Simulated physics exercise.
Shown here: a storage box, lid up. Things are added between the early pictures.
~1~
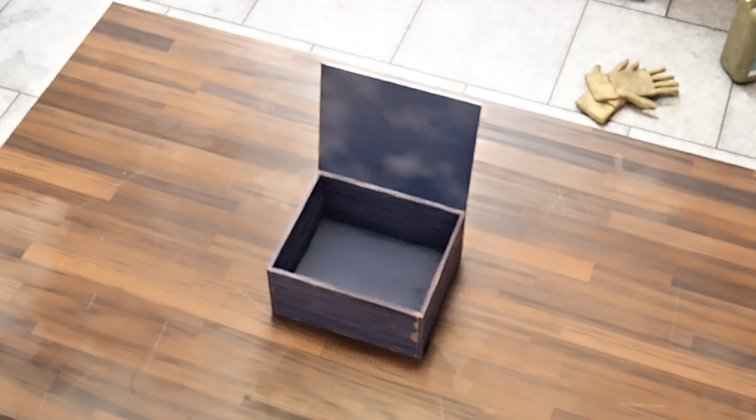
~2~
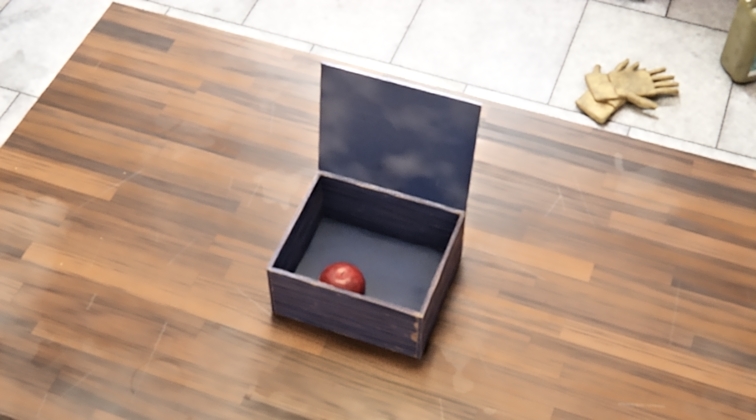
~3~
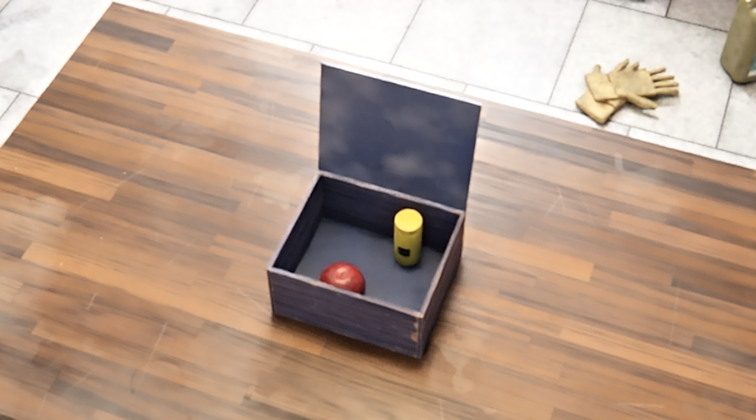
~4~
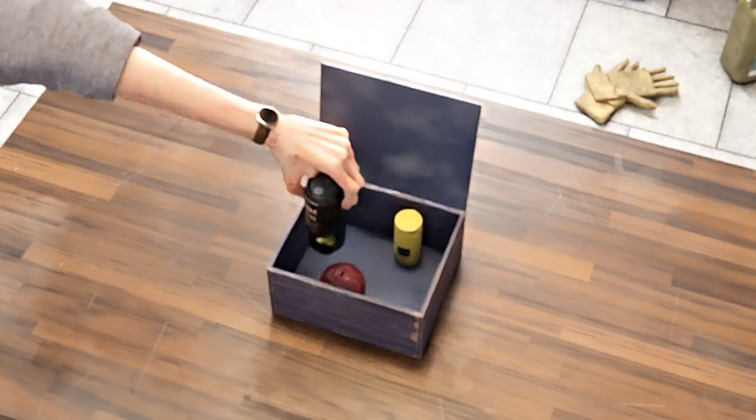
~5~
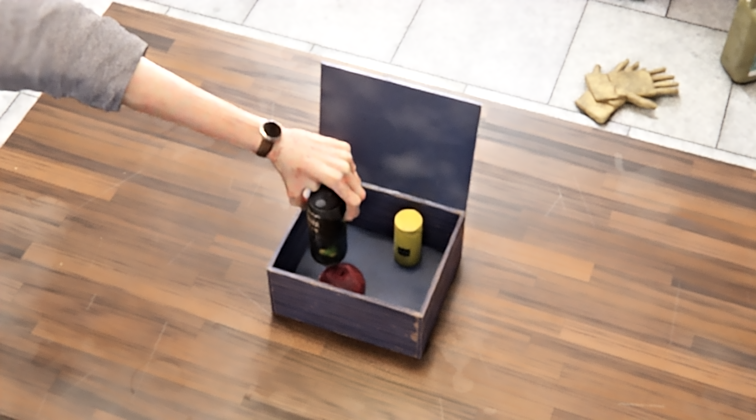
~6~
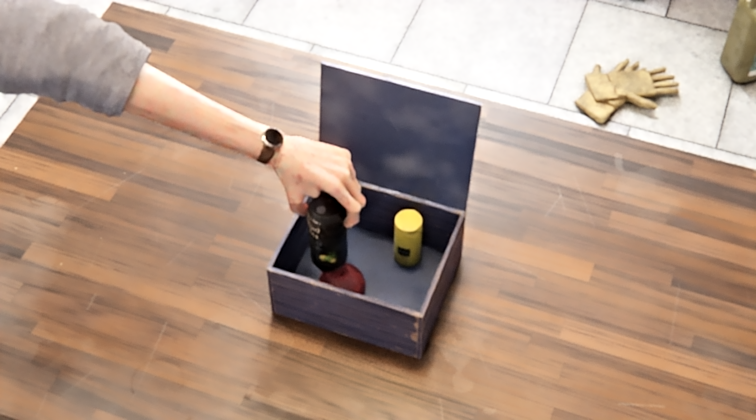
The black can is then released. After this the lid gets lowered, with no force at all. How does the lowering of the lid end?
The lid lies on the box.
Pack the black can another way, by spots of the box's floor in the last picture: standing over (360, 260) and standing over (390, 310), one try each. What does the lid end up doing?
With the first packing the lid is left gaping; with the second it is left gaping.
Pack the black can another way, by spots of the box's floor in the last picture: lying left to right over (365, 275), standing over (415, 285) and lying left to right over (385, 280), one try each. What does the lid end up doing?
Try 1: Lid shut; try 2: Lid not shut; try 3: Lid shut.
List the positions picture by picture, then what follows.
In the first picture, the last thing is not in view yet.
In the second picture, the last thing is not in view yet.
In the third picture, the last thing is not in view yet; yellow shaker (408, 238).
The fourth picture shows on its way; black can (325, 215); yellow shaker (408, 238).
The fifth picture shows on its way; black can (327, 227); yellow shaker (408, 238).
The sixth picture shows in place under the hand; black can (328, 233); yellow shaker (408, 238).
Then, 0.50 s after the last picture, black can tipped 53° from how it was near (339, 230); red apple rolled about its own width.
Then, 1.10 s after the last picture, lid starting down; black can on its side near (350, 254); red apple rolled about its own width.
Then, 1.60 s after the last picture, lid 59° above the rim; black can on its side near (353, 253); red apple rolled about its own width.
Then, 1.90 s after the last picture, lid 15° above the rim; black can on its side near (354, 253); red apple rolled about its own width.
At rest, lid shut; tipped over in the box, black can; moved from the start, red apple; yellow shaker in place. Seen from the same camera at the end, black can near (354, 253).
